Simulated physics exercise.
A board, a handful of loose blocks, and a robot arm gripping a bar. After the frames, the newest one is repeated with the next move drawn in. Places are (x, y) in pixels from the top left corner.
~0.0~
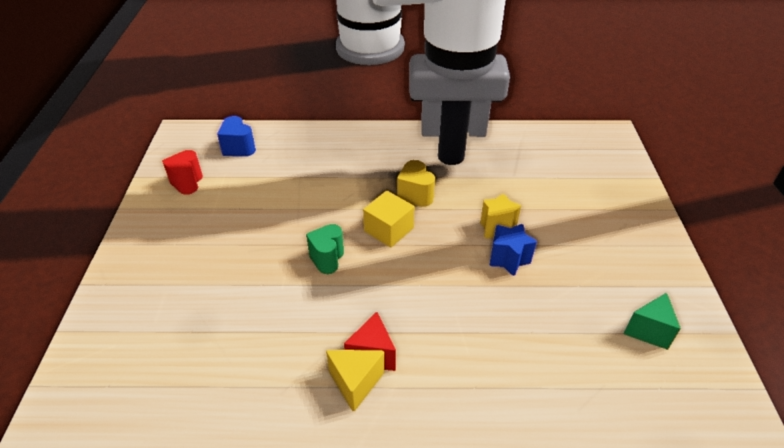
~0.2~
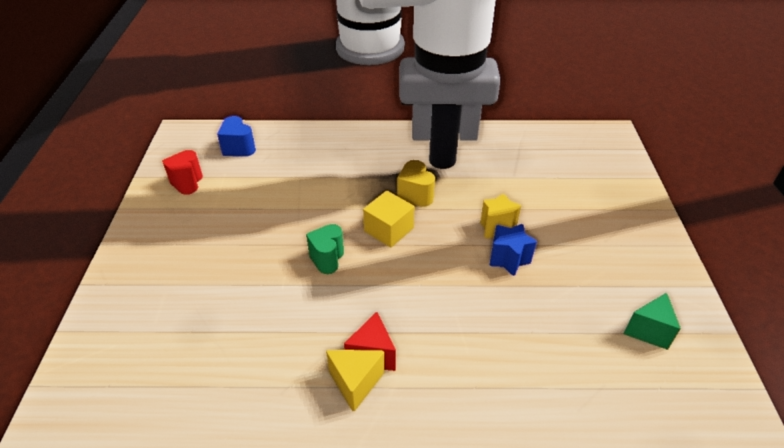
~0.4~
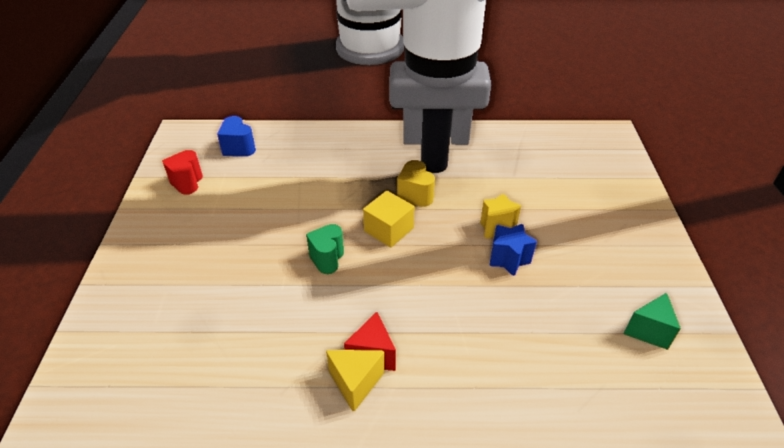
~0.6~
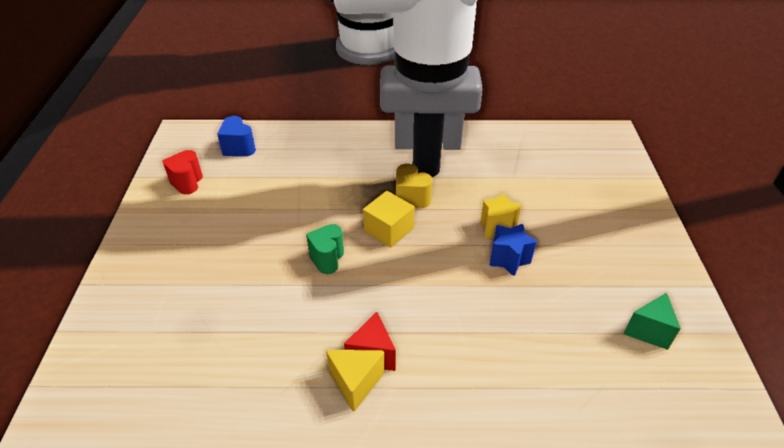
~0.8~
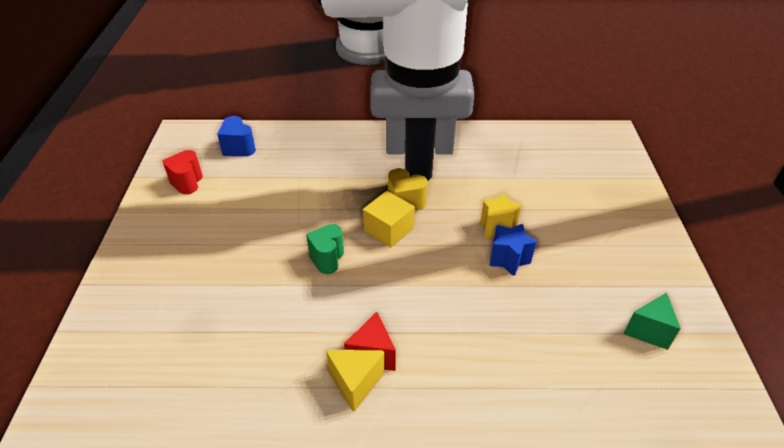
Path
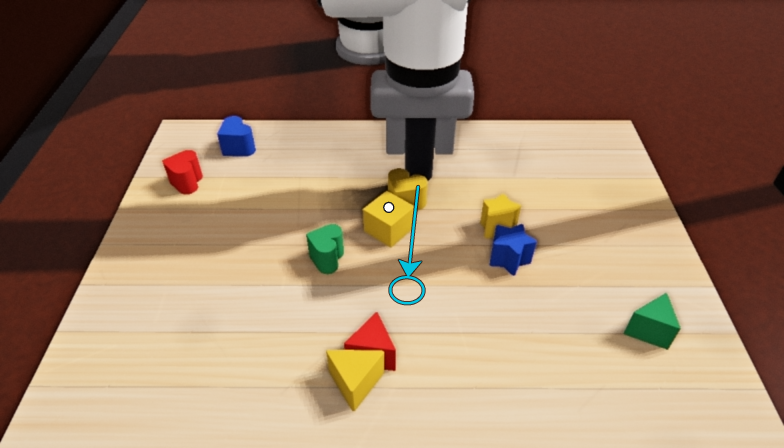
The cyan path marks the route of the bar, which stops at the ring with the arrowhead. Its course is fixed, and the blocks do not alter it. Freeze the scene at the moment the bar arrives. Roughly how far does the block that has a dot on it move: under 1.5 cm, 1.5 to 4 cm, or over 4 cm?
The largest band: Over 4 cm.
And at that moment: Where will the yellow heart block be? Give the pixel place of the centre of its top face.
Most likely (382, 233).
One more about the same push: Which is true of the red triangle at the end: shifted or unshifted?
It ends up on the same spot.
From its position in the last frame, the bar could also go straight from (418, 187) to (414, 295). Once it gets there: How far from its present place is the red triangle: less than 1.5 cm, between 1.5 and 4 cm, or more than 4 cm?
Travels under 1.5 cm.
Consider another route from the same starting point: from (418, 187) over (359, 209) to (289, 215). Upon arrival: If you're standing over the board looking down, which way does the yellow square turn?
Its spin: Anticlockwise.
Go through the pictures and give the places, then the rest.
The first frame shows lower end of the bar at (451, 157), tops of blocks, green heart block at (325, 237), red triangle at (372, 334), yellow square at (389, 207), yellow heart block at (416, 173).
The second frame shows bar at (442, 161), blocks as before.
The third frame shows bar at (434, 165), blocks as before.
The fourth frame shows bar at (426, 170), yellow heart block at (411, 176).
The fifth frame shows bar at (419, 175), green heart block at (325, 237), red triangle at (372, 334), yellow square at (389, 207), yellow heart block at (406, 180).
The drawn path runs straight from (418, 187) to (407, 290); the dot is on the yellow square.
What follows on the original path. One third of the way, bar at (415, 206); yellow square at (370, 224), turned 15° anticlockwise; yellow heart block at (389, 203), turned 35° clockwise.
Two thirds of the way, bar at (411, 240); green heart block at (307, 240); yellow square at (349, 239), turned 15° clockwise; yellow heart block at (382, 226), turned 70° clockwise.
At the end, bar at (407, 278); green heart block at (306, 240), turned 20° anticlockwise; red triangle not moved; yellow square at (345, 241), turned 25° clockwise; yellow heart block at (382, 233), turned 80° clockwise.
